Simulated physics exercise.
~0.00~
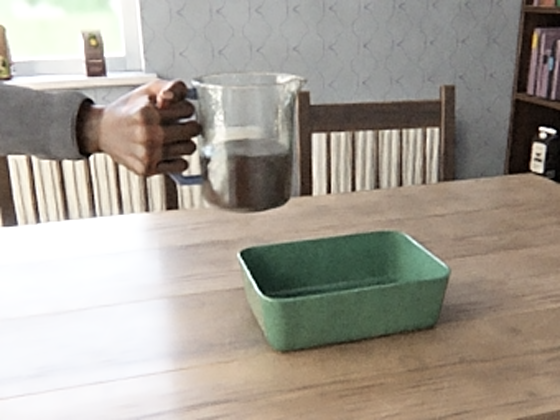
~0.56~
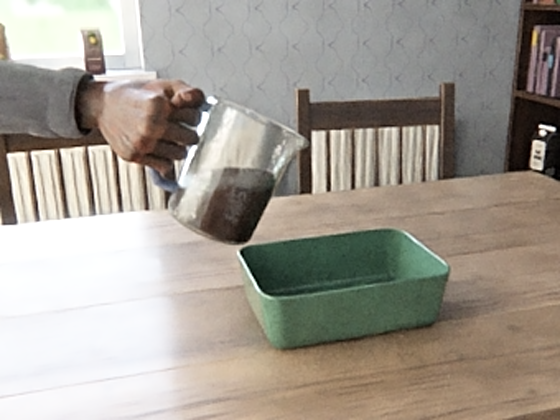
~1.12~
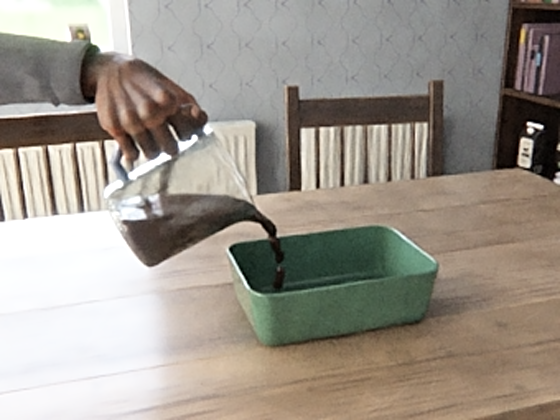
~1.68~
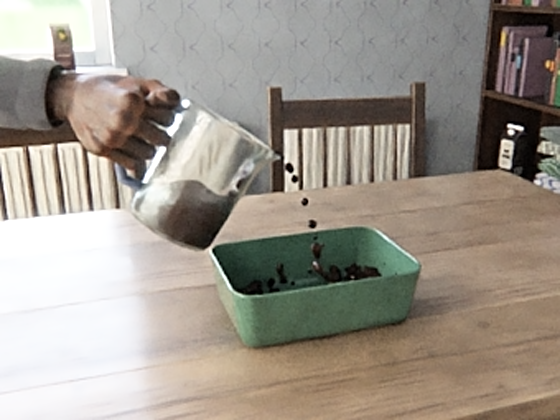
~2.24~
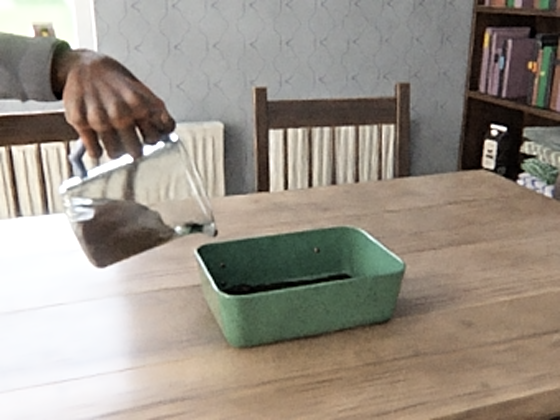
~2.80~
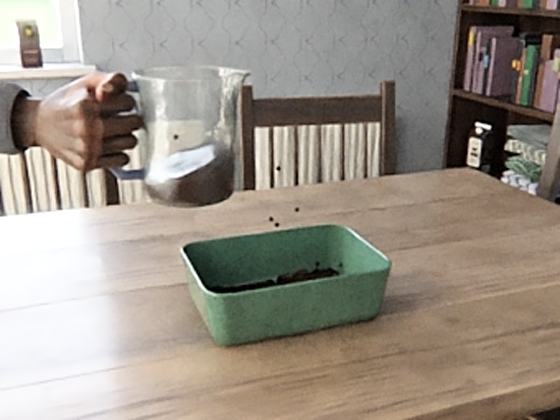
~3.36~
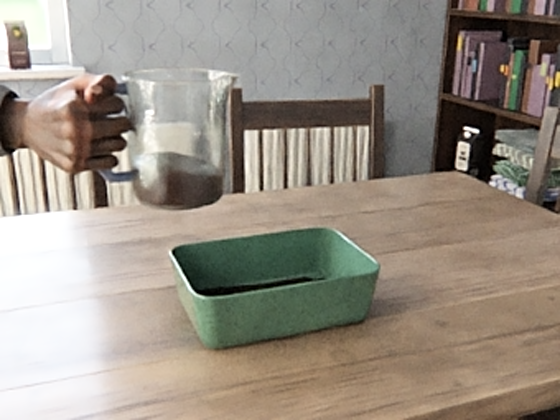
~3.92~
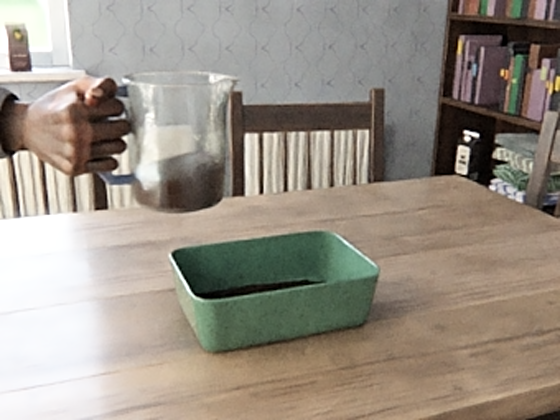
A hand tips a glass jug twice, pouring dark coffee into a green dish, then levels it.
